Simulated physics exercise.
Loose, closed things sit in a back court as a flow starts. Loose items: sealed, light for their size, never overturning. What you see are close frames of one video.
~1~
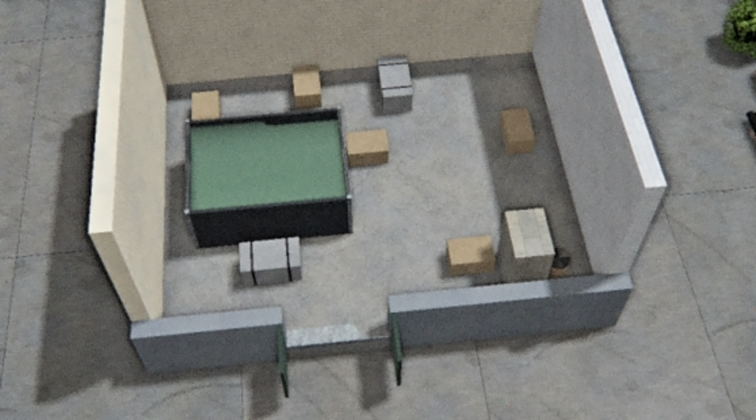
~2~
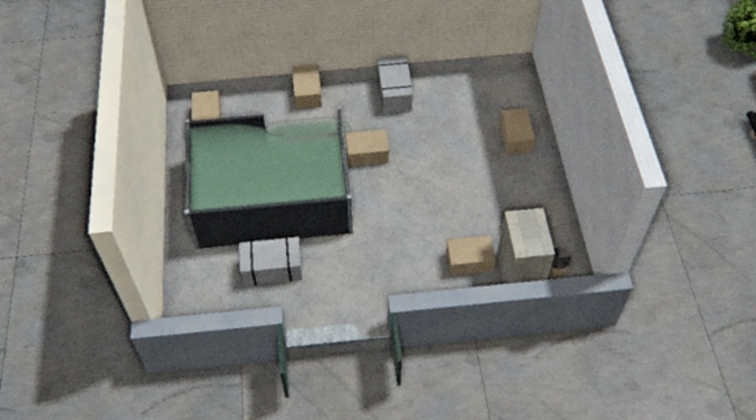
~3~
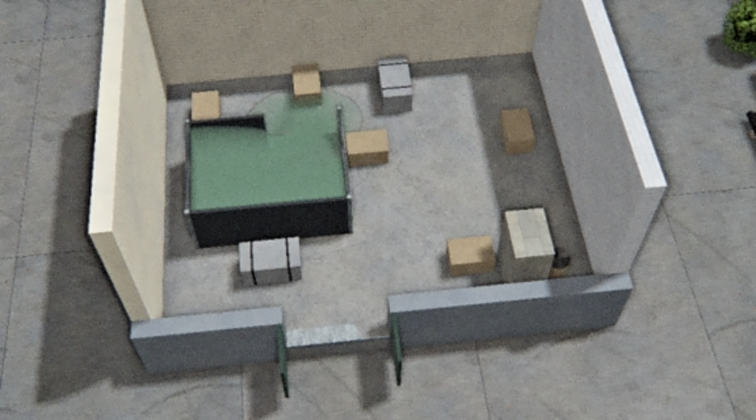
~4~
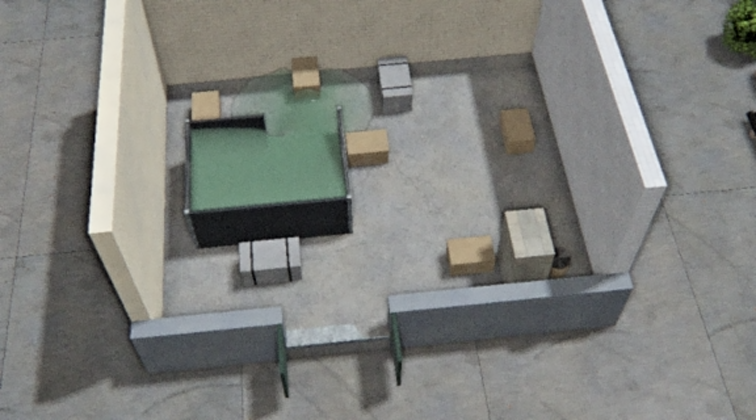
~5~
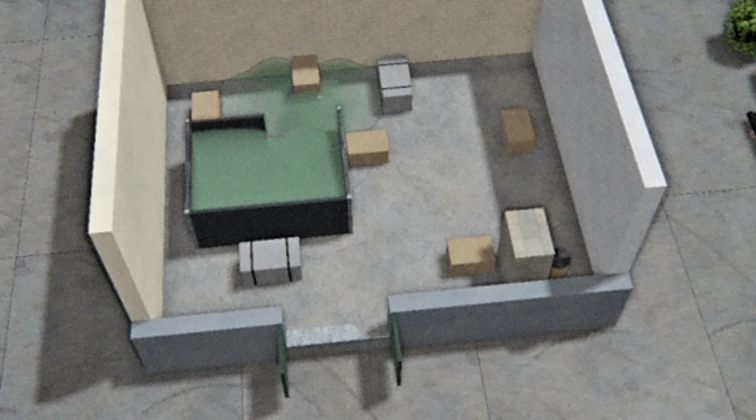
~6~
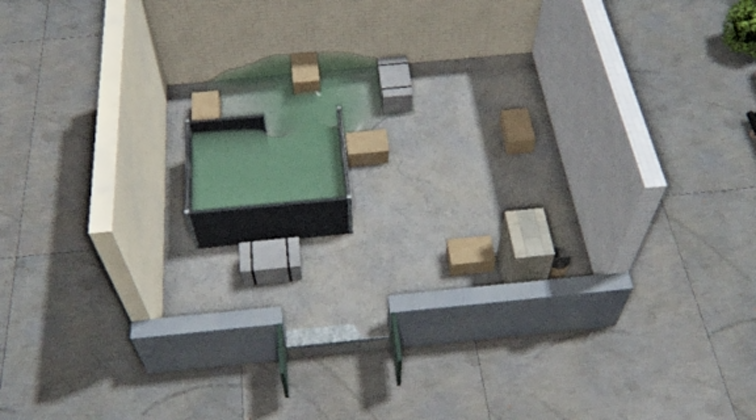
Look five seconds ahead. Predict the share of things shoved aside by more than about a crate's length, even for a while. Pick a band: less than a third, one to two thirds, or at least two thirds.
The fraction is one to two thirds of them.
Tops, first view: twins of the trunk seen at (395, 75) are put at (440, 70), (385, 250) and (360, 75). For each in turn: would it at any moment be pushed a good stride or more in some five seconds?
One by one: Knocked well away; hardly budges; knocked well away.
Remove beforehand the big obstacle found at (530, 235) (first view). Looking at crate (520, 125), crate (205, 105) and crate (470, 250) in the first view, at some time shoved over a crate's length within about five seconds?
Here's how it goes one after another: Traveled a good way, traveled a good way and traveled a good way.
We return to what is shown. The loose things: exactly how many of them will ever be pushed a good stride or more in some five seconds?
Total: 5.
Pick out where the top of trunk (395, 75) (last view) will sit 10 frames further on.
(496, 118).
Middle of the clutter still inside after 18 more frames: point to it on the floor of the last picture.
In the last view, somewhere about (407, 203).
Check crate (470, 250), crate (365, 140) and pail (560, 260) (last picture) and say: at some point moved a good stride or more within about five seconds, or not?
In turn: Swept aside, not that far, less than that.
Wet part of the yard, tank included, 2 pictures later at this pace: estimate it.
30 per cent or so.
A moment on, 0 of 8 are well off their spots; 1 afloat.
Next, 1 of 8 are well off their spots; 2 afloat.
Later, 4 of 8 are well off their spots; 3 afloat.
In the end, 5 of 8 are well off their spots, and 5 have been at some point; 6 afloat.
